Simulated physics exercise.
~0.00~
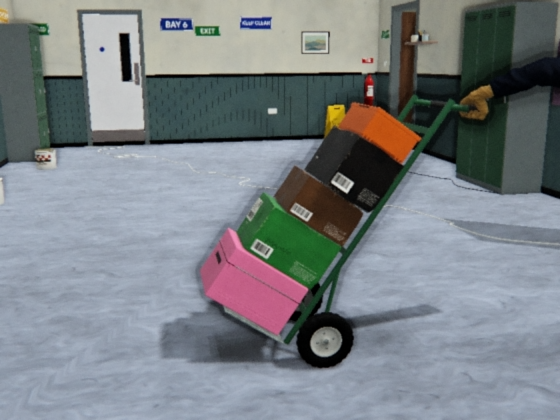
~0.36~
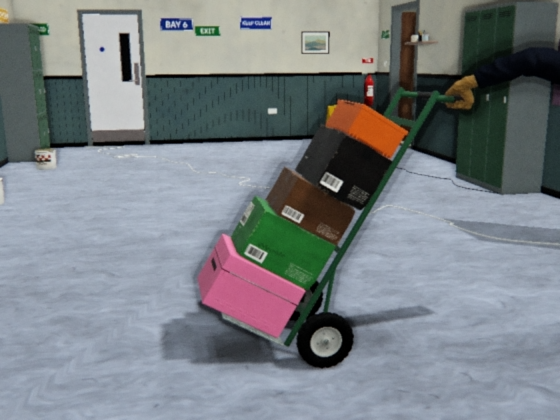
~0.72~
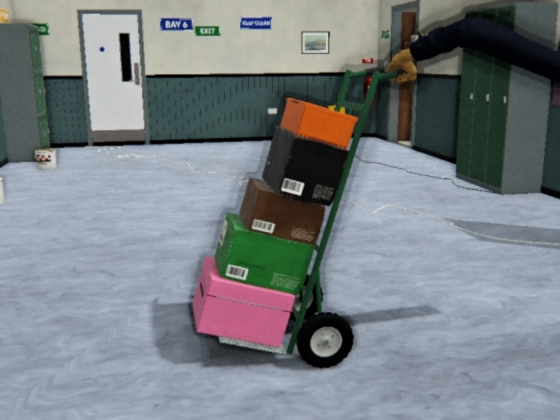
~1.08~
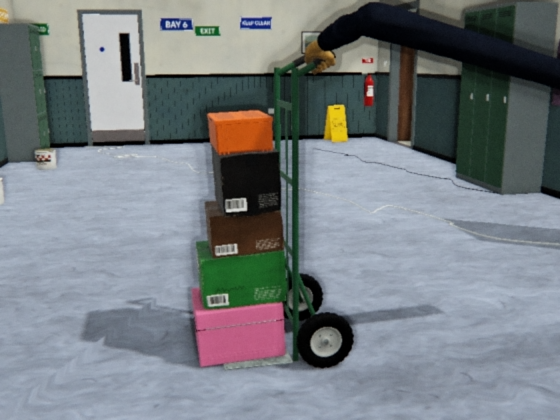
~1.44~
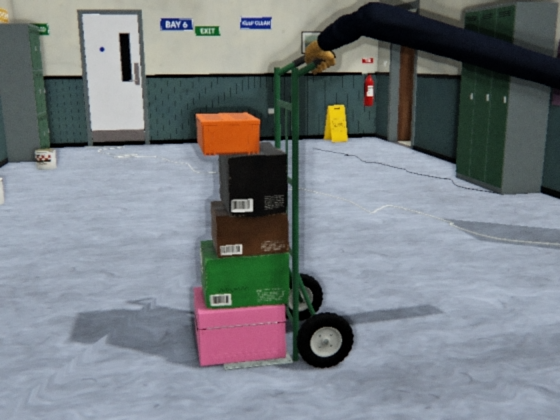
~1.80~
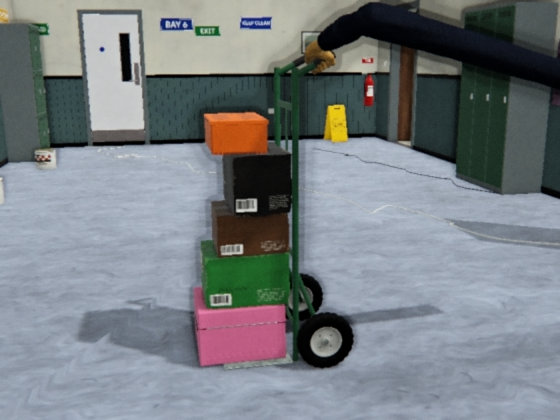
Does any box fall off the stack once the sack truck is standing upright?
No, none of the boxes falls. The orange one on top sits shifted to the left, but the whole stack stays in place.
In a hallway, a gloved hand tips a loaded sack truck upright, and the stacked boxes shift but stay on.
